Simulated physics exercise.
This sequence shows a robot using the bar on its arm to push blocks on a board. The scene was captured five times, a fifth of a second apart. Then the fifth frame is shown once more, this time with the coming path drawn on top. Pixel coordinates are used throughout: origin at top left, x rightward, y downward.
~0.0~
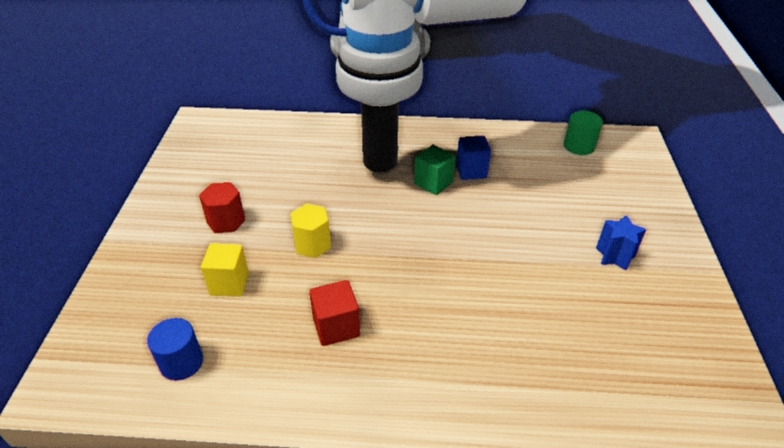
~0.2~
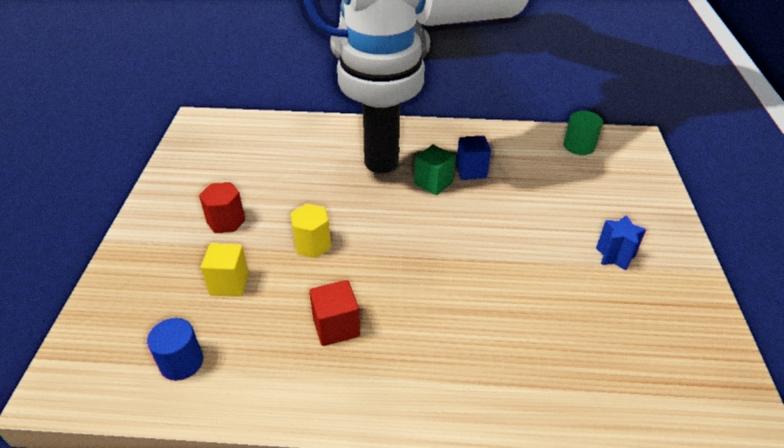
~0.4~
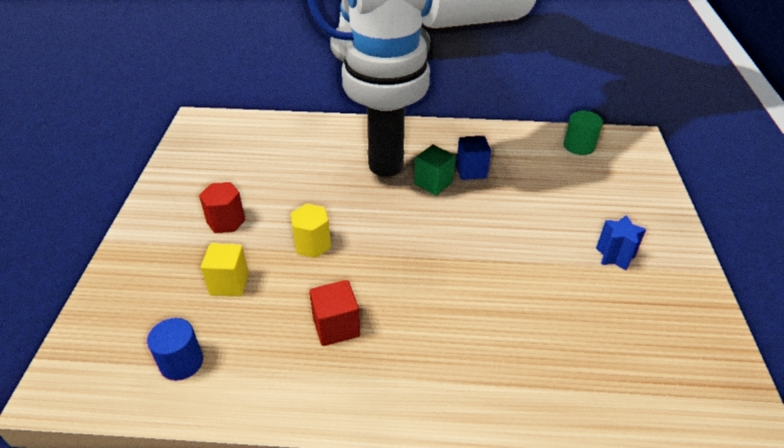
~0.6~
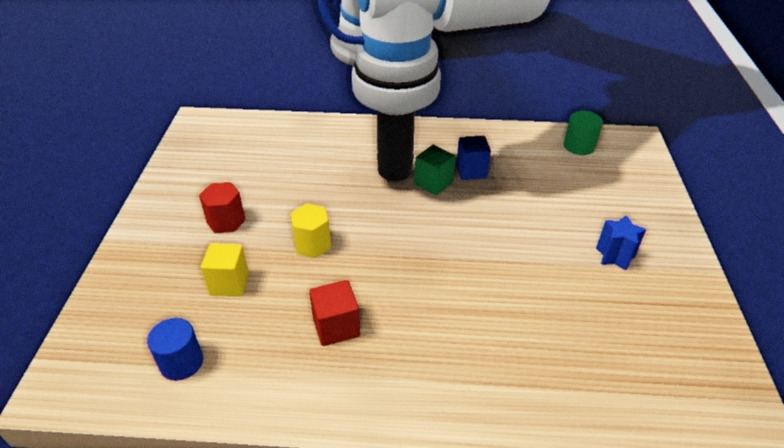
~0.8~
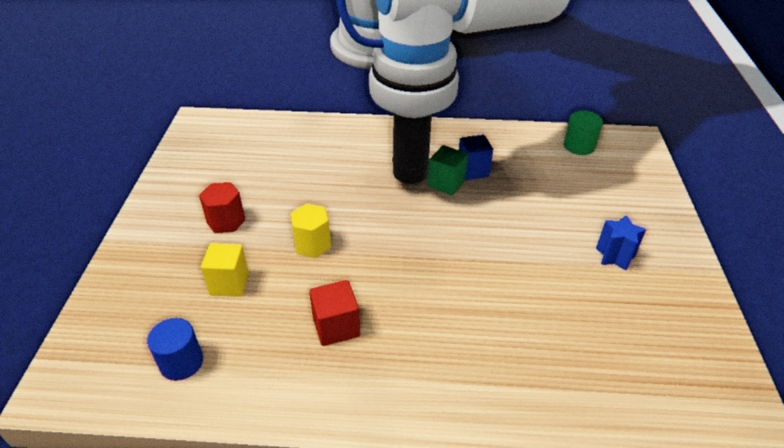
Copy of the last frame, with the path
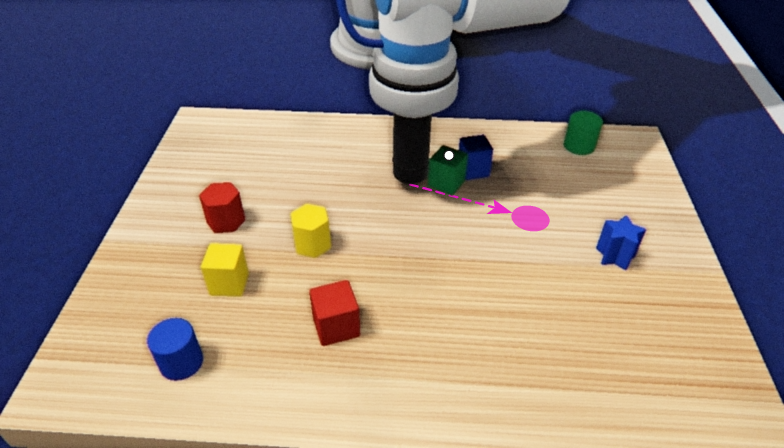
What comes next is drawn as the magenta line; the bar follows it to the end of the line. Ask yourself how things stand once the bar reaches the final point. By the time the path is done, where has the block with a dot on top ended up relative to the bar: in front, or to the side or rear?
Slipped off.
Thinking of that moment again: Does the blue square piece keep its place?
No, that is not how it ends up.
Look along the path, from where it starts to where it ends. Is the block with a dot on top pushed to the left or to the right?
That block drifts left.
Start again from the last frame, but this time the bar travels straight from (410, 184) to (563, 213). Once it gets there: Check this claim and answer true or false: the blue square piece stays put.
The claim does not hold.
Drawn move, from (410, 184) directly to (530, 218); the dot is on the green square piece.
On the path given first. One third of the way, bar at (450, 185); green square piece at (484, 160), turned 30° anticlockwise; blue square piece at (486, 140), turned 50° anticlockwise.
Two thirds of the way, bar at (492, 196); green square piece at (510, 161), turned 95° anticlockwise; blue square piece at (486, 140), turned 55° anticlockwise.
At the end, bar at (533, 208); green square piece at (510, 160), turned 95° anticlockwise; blue square piece at (486, 140), turned 55° anticlockwise; blue star block still.
